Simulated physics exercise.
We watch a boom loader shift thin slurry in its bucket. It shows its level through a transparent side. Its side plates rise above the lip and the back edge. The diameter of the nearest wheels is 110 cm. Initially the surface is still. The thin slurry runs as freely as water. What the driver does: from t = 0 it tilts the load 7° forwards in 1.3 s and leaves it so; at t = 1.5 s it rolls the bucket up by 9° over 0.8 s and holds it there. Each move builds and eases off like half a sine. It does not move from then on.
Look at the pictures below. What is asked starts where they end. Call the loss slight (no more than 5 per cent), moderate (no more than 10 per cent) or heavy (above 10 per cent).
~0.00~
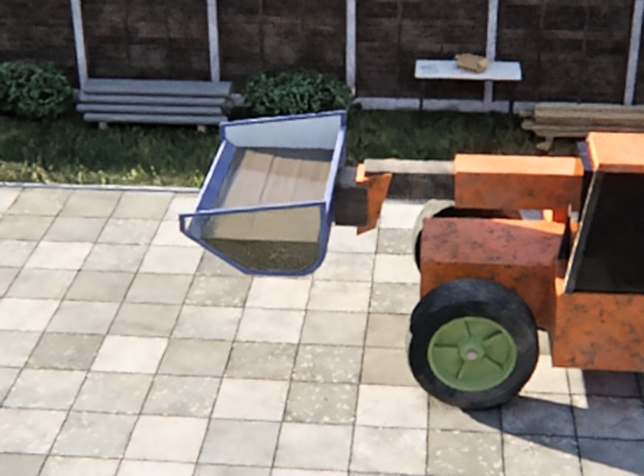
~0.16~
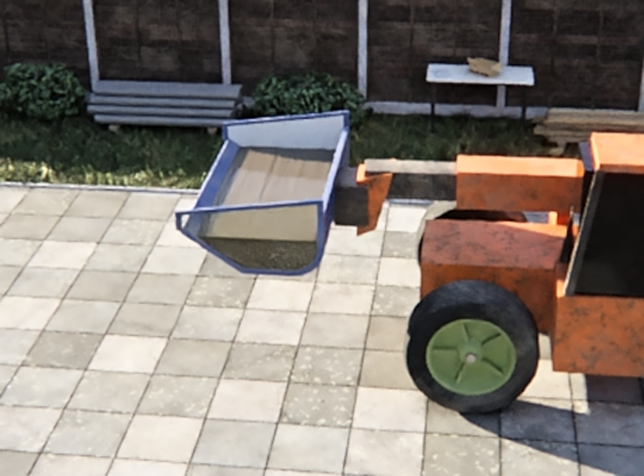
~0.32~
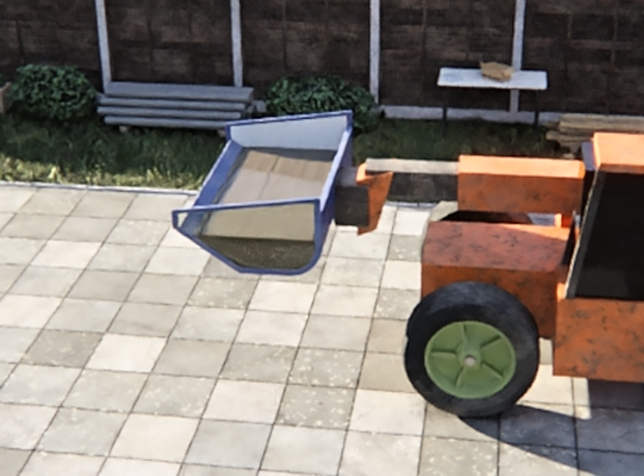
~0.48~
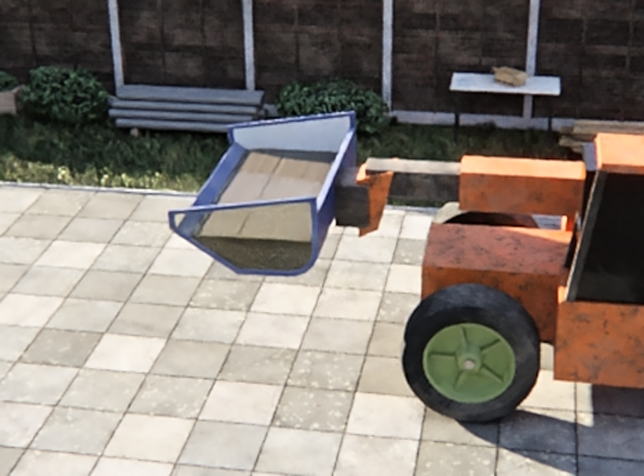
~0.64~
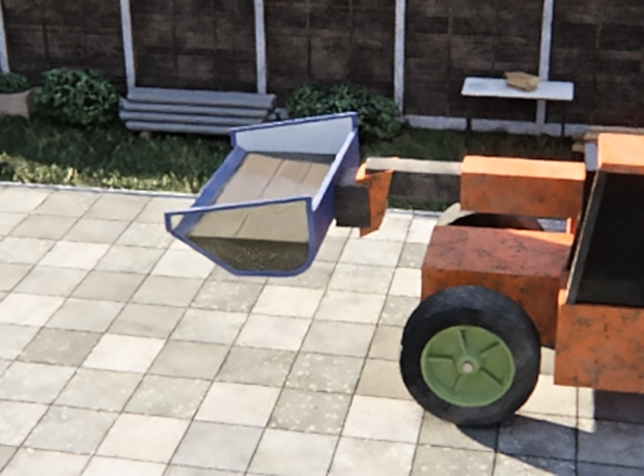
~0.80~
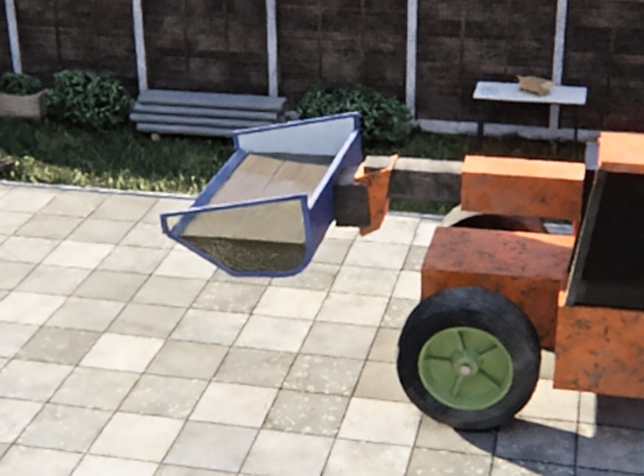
Slight.
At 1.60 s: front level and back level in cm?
I'd say some 26 centimetres in front and some 20 centimetres behind.
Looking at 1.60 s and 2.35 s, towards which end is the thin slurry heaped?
It sits at the forward end first, and later at the rearward end.
By 1.60 s the bucket is at 7° forwards, the surface stands 20 cm at the back and 27 cm at the front; 2 per cent is out, over the front.
By 2.35 s the bucket is at 2° back, the surface stands 30 cm at the back and 26 cm at the front; 2 per cent is out, over the front.
By 3.10 s the bucket is at 2° back, the surface stands 25 cm at the back and 26 cm at the front; 2 per cent is out, over the front.
By 5.18 s 2 per cent is out, over the front, 8 of 388 litres.
